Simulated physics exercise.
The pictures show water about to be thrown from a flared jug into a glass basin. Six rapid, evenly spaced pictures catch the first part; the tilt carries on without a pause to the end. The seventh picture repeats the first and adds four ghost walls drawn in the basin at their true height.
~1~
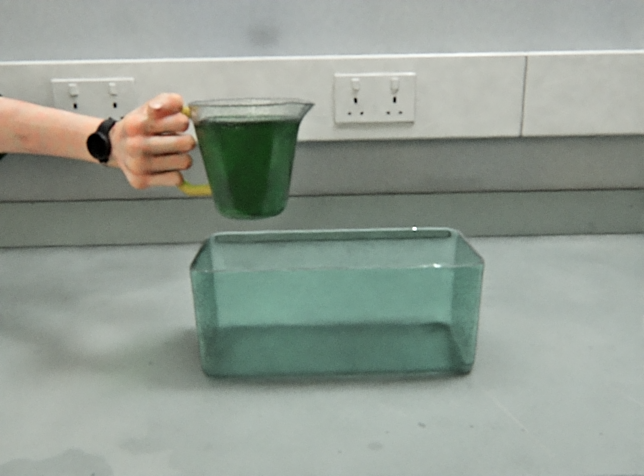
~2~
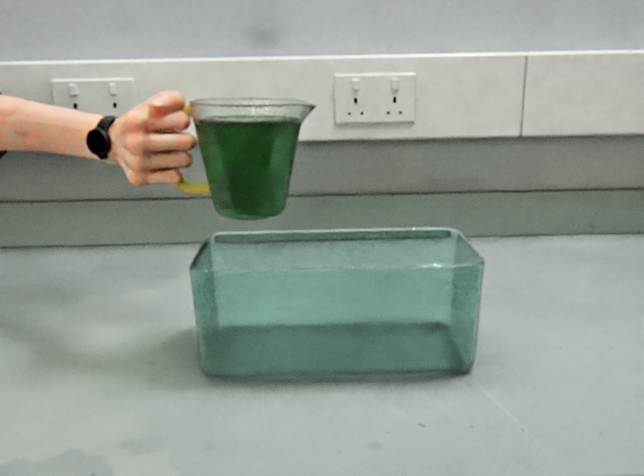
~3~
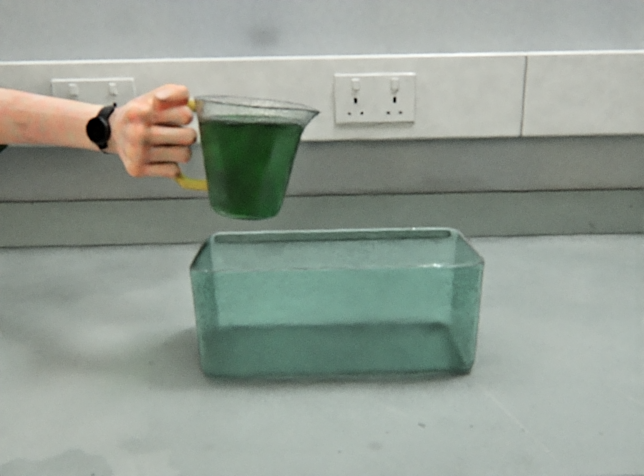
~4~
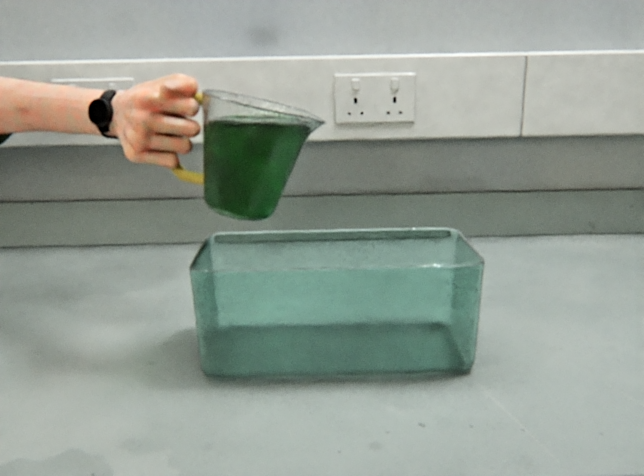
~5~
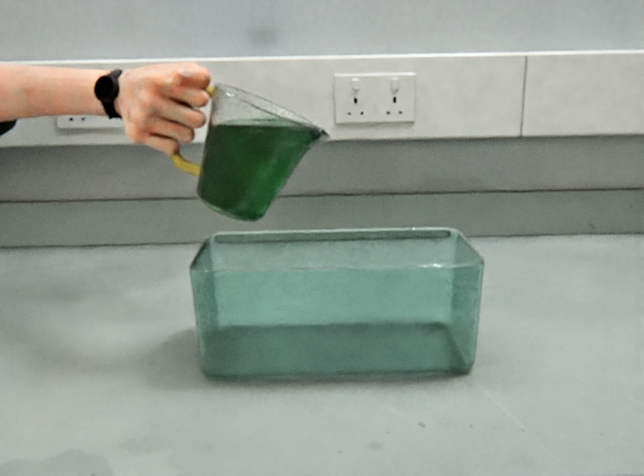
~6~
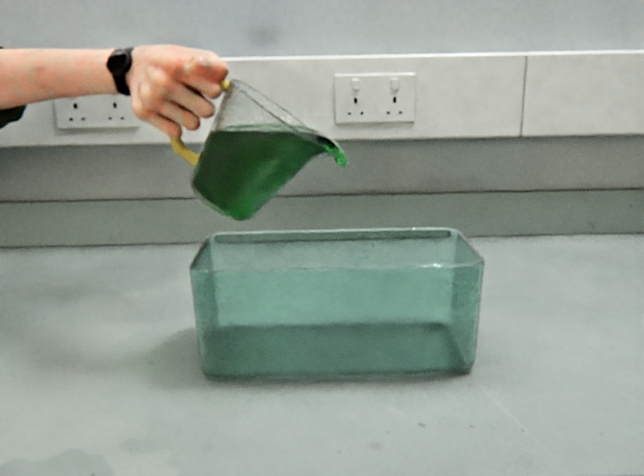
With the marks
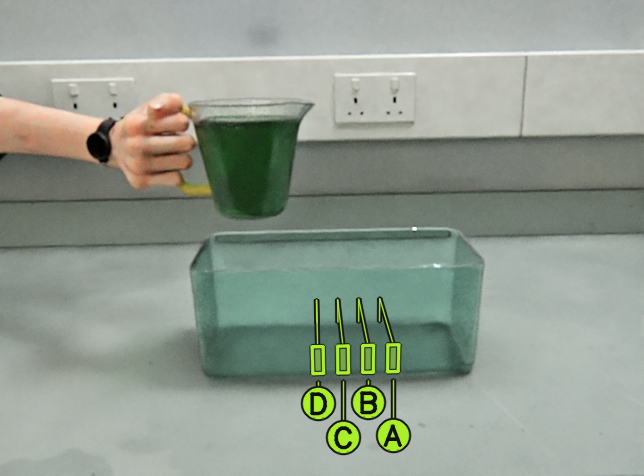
On a grey worktop, a hand tilting a flared jug of green water rightward above a glass basin, liquid emerging over its lip.
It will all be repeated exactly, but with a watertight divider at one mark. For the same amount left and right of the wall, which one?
It is B.
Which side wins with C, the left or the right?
The right one.
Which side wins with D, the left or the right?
The right side.
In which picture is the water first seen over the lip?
Picture 6.
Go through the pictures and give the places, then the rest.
Upright, lip at (313, 103); basin from (202, 374) to (474, 368); nothing has left yet.
Upright, lip at (315, 105); nothing has left yet.
Tipped about 6°, lip at (319, 111); nothing has left yet.
Tipped about 14°, lip at (324, 121); nothing has left yet.
Tipped about 24°, lip at (329, 135); nothing has left yet.
Tipped about 36°, lip at (332, 153); water is over the lip, down to (339, 162).
On the marked copy, A at (393, 379); B at (368, 380); C at (343, 381); D at (318, 381).
With A, about 73 % ends left of the wall and 26 % right of it.
With B, about 49 % ends left of the wall and 51 % right of it.
With C, about 27 % ends left of the wall and 72 % right of it.
With D, about 12 % ends left of the wall and 88 % right of it.
